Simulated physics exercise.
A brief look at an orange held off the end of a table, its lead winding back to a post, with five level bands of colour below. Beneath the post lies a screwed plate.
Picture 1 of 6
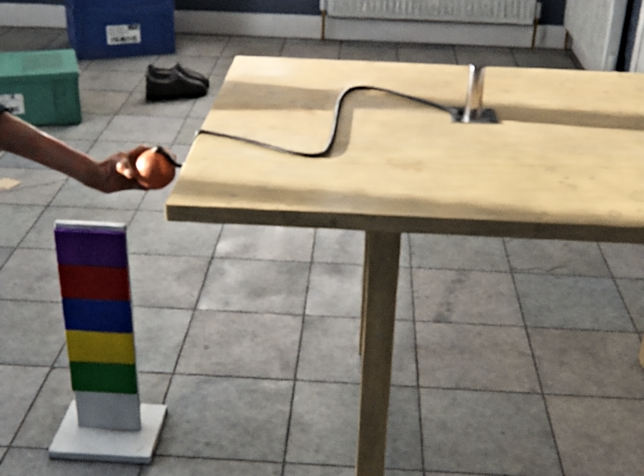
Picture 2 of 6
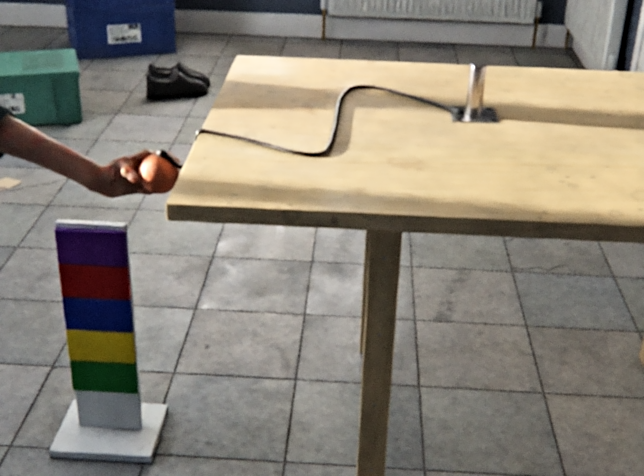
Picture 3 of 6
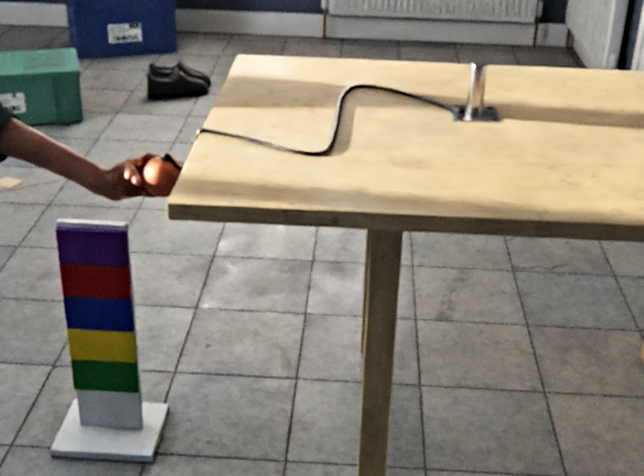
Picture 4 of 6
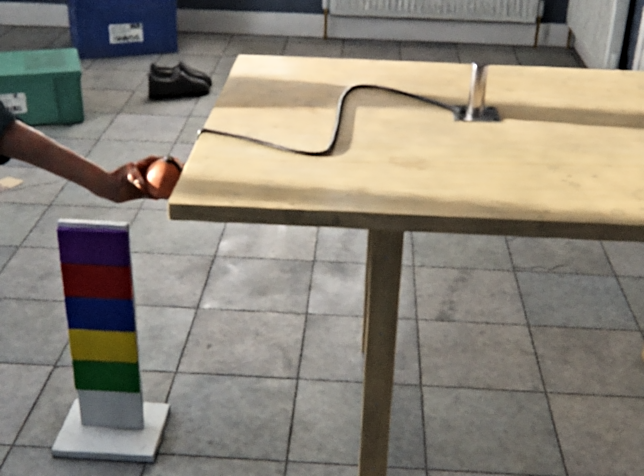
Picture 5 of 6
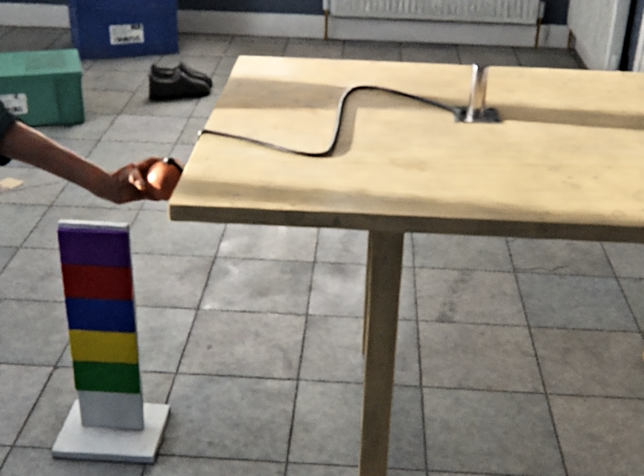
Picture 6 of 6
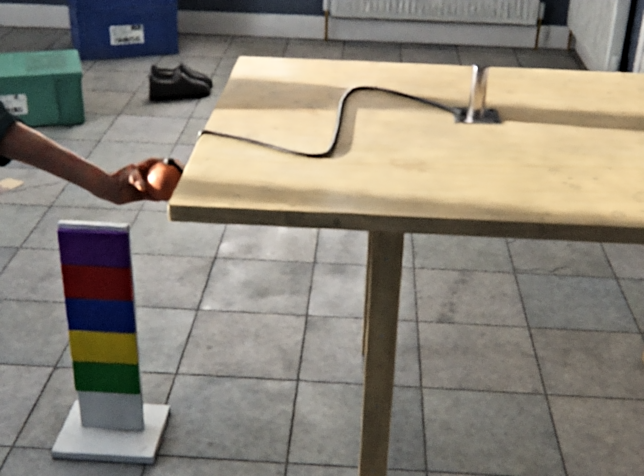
At the table's left end, a hand holding a corded orange ball shifts slightly right.
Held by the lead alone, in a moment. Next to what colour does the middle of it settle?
Next to green.
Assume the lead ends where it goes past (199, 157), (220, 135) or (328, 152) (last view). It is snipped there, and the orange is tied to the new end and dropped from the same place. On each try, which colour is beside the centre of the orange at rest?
So you'd see yellow first, blue second, and for the last: Higher than all five.
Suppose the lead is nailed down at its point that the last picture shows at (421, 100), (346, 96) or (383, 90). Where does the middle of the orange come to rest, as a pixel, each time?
Near (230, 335), (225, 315) and (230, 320).
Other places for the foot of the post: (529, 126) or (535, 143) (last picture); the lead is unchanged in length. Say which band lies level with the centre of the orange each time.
Try one - yellow; try two - yellow.
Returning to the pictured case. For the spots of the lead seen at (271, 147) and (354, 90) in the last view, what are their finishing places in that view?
In that view they reach (216, 226) and (324, 110).
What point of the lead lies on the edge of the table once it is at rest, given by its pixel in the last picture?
You'd find it at roughly (338, 124).
Early on, orange near (197, 356); level with yellow.
Midway, orange near (240, 335); level with green.
Near the end, orange near (206, 366); level with green.
Finally, orange near (228, 356); level with green. Its centre hangs level with the green band.
